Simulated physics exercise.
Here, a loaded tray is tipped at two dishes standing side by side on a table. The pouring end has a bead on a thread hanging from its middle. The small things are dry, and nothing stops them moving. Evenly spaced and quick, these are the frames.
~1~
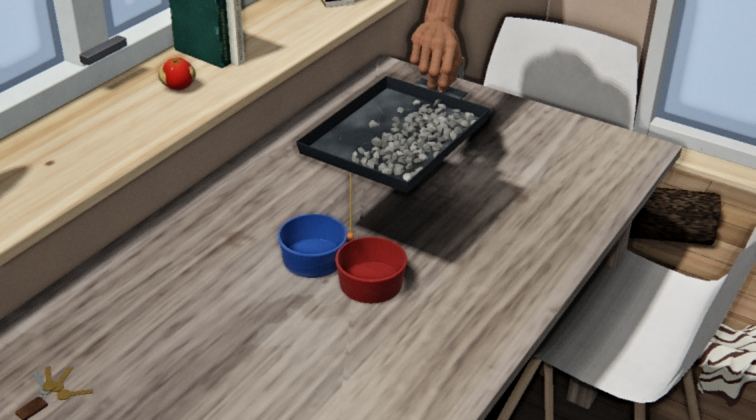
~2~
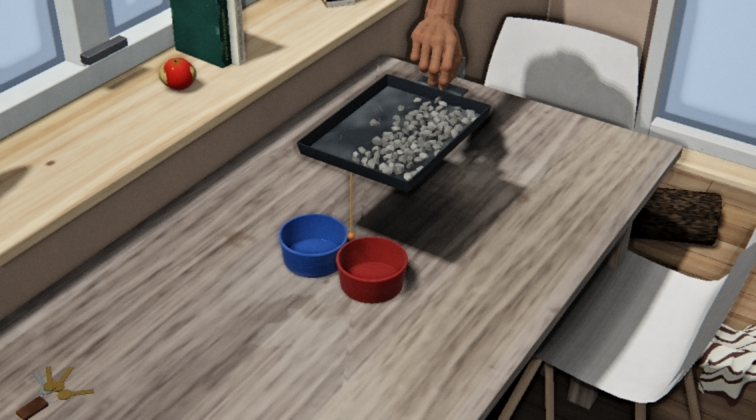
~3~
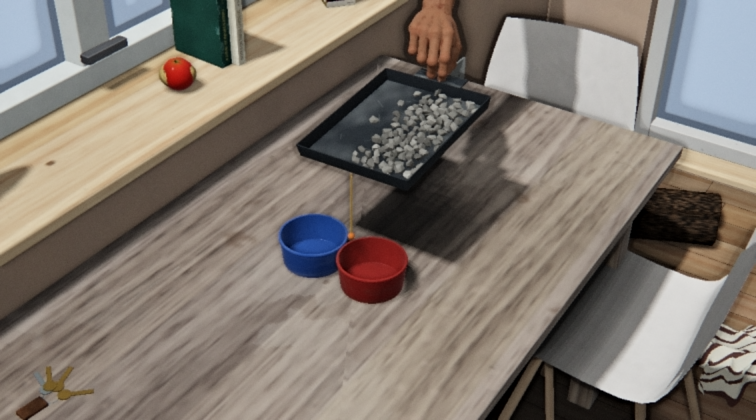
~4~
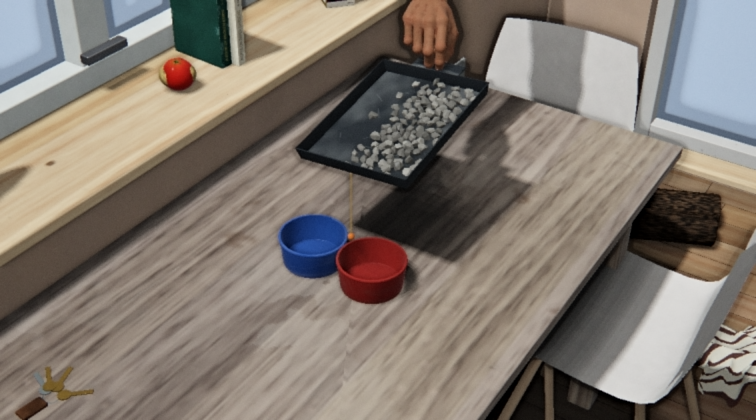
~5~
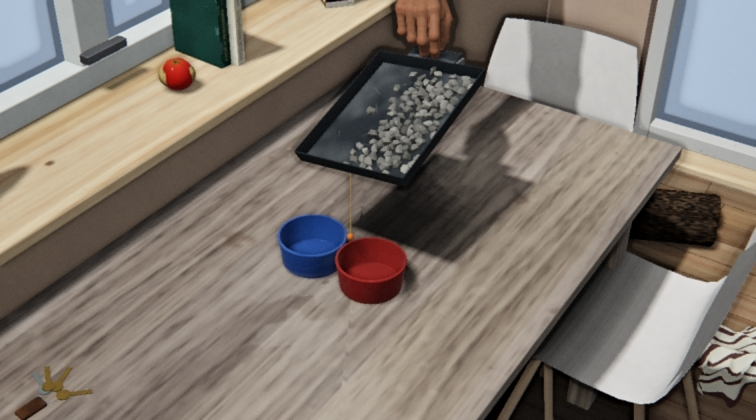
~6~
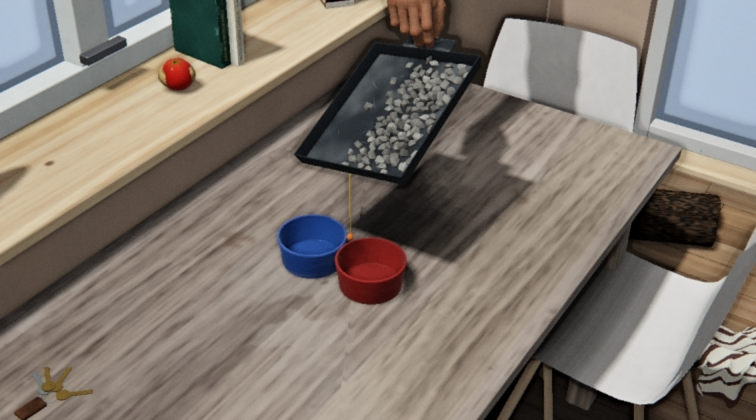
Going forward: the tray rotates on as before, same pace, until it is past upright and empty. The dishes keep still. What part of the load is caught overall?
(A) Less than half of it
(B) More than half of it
B.
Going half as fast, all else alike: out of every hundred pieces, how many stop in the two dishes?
Near 80 in a hundred.
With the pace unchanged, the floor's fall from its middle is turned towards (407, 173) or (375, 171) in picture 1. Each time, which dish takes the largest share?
Note: Place 1, the dish at the right; place 2, the dish at the right.
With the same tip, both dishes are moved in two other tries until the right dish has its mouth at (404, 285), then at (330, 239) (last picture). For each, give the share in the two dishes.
First try: Roughly 10 per cent; second try: Roughly 60 per cent.
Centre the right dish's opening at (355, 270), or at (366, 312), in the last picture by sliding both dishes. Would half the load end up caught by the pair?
For the two tries in order: Exceeding half, not as much as half.
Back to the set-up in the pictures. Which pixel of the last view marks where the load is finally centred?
I'd place the middle at about (300, 256).
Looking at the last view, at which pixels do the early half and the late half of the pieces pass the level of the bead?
It goes through near (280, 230) first, then near (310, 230).
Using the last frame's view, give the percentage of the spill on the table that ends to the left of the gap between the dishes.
Share on the left: Near 100 %.
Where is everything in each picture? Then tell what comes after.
Corners of the pouring end at (300, 141) and (407, 180), level; middle of the load at (411, 141), bits of gravel; left dish at (293, 261); right dish at (352, 287); bead on its thread at (351, 236), in the first frame.
Corners of the pouring end at (300, 142) and (407, 180), level; middle of the load at (411, 140), in the second frame.
Corners of the pouring end at (299, 144) and (406, 179), tipped barely, lowest at the left corner; middle of the load at (411, 136), in the third frame.
Corners of the pouring end at (298, 147) and (405, 177), tipped a little, lowest at the left corner; middle of the load at (410, 130), in the fourth frame.
Corners of the pouring end at (297, 150) and (402, 176), tipped clearly, lowest at the left corner; middle of the load at (407, 124), in the fifth frame.
Corners of the pouring end at (297, 153) and (400, 175), tipped clearly, lowest at the left corner; middle of the load at (405, 119); left dish at (293, 262); right dish at (352, 288), in the sixth frame.
Soon after the last picture, tray tipped steeply; nearly all on the tray; a stray few in the air.
A little later, tray tipped past a quarter turn; about a quarter on the tray; about a third in the left dish; about a quarter outside both; a small part in the air.
Later still, tray tipped past a quarter turn; about two thirds in the left dish; about a third outside both.
At rest, tray tipped past a quarter turn; none in the right dish; about two thirds in the left dish; about a third outside both.
